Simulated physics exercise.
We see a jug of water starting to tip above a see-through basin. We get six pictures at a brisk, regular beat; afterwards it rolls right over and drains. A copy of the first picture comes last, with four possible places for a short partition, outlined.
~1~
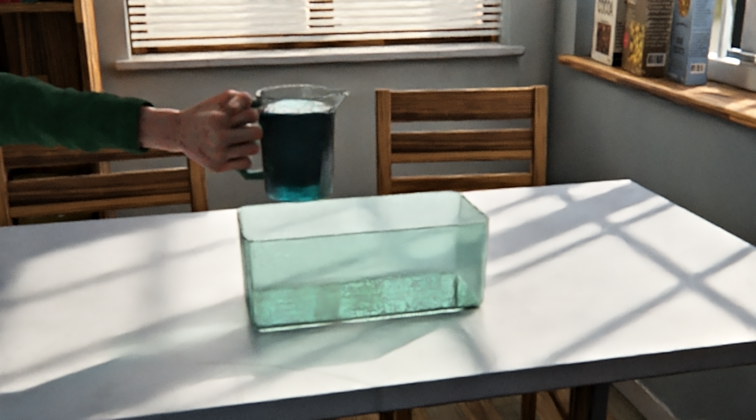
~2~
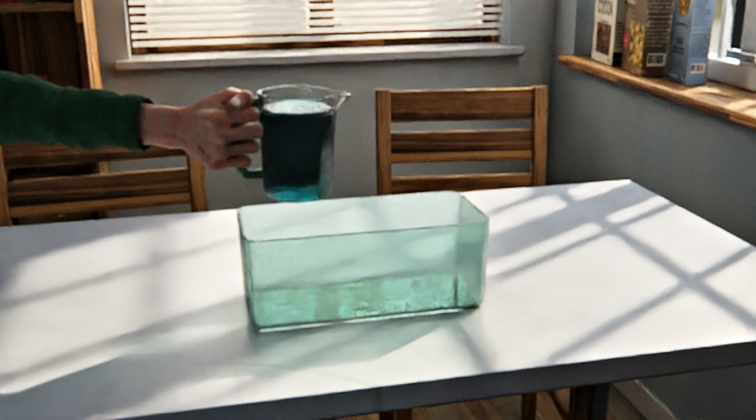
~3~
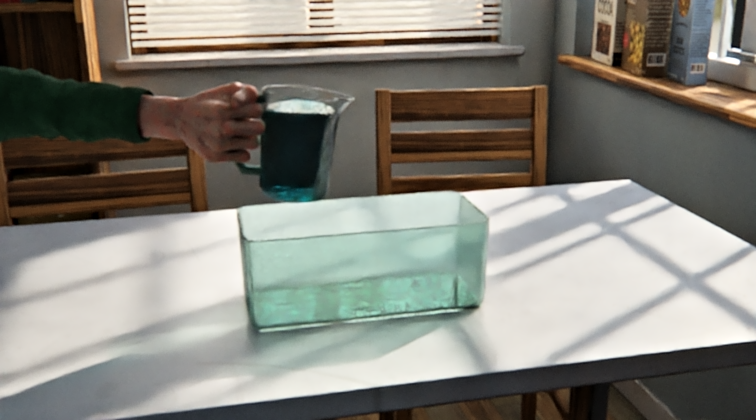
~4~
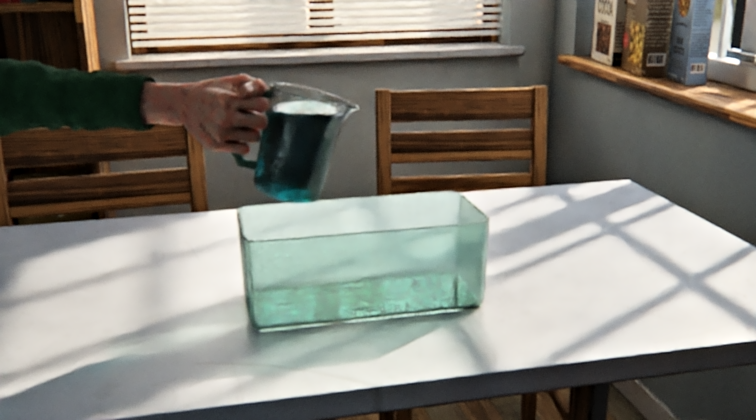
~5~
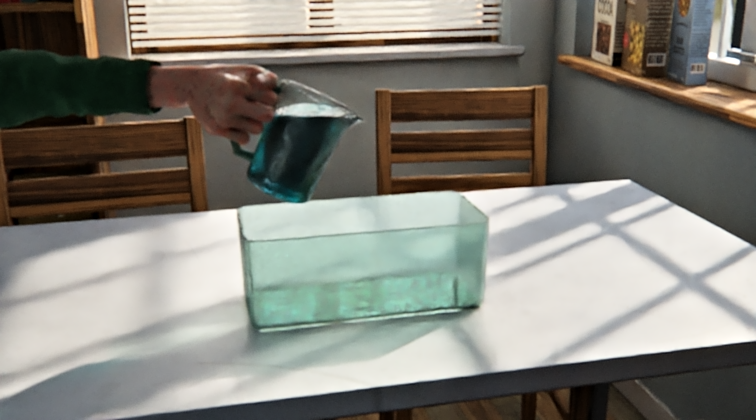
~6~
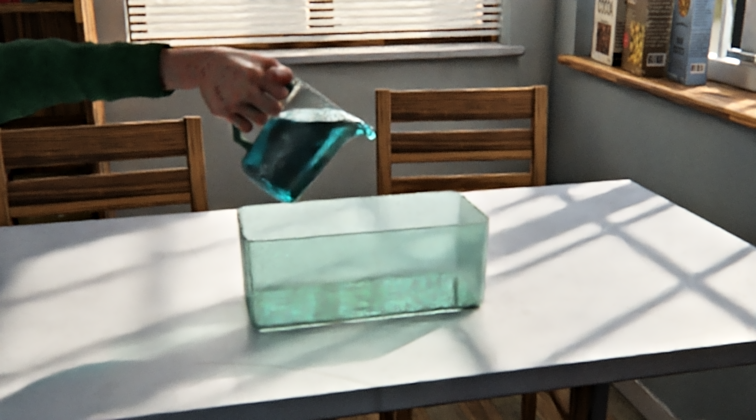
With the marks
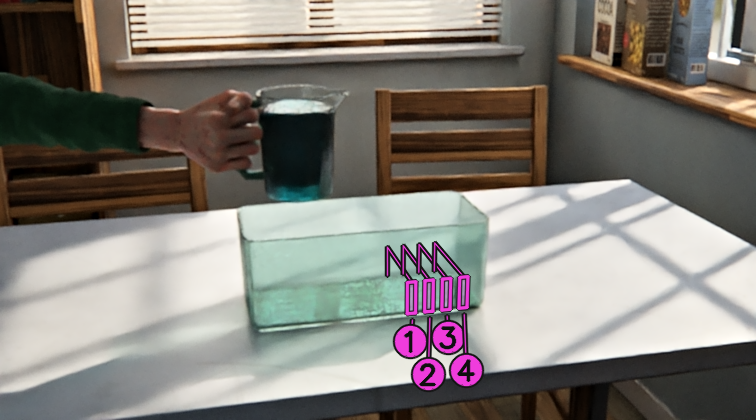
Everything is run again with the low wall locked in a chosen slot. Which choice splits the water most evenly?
I would pick position 1.
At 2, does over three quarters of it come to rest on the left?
Yes.
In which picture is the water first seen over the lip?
In picture 6.
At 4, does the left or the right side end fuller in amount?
The left one.
On the marked copy, 1 at (412, 319); 2 at (429, 317); 3 at (447, 316); 4 at (464, 314).
With 1, about 56 % ends left of the wall and 43 % right of it.
With 2, about 90 % ends left of the wall and 8 % right of it.
With 3, about 95 % ends left of the wall and 4 % right of it.
With 4, about 94 % ends left of the wall and 5 % right of it.
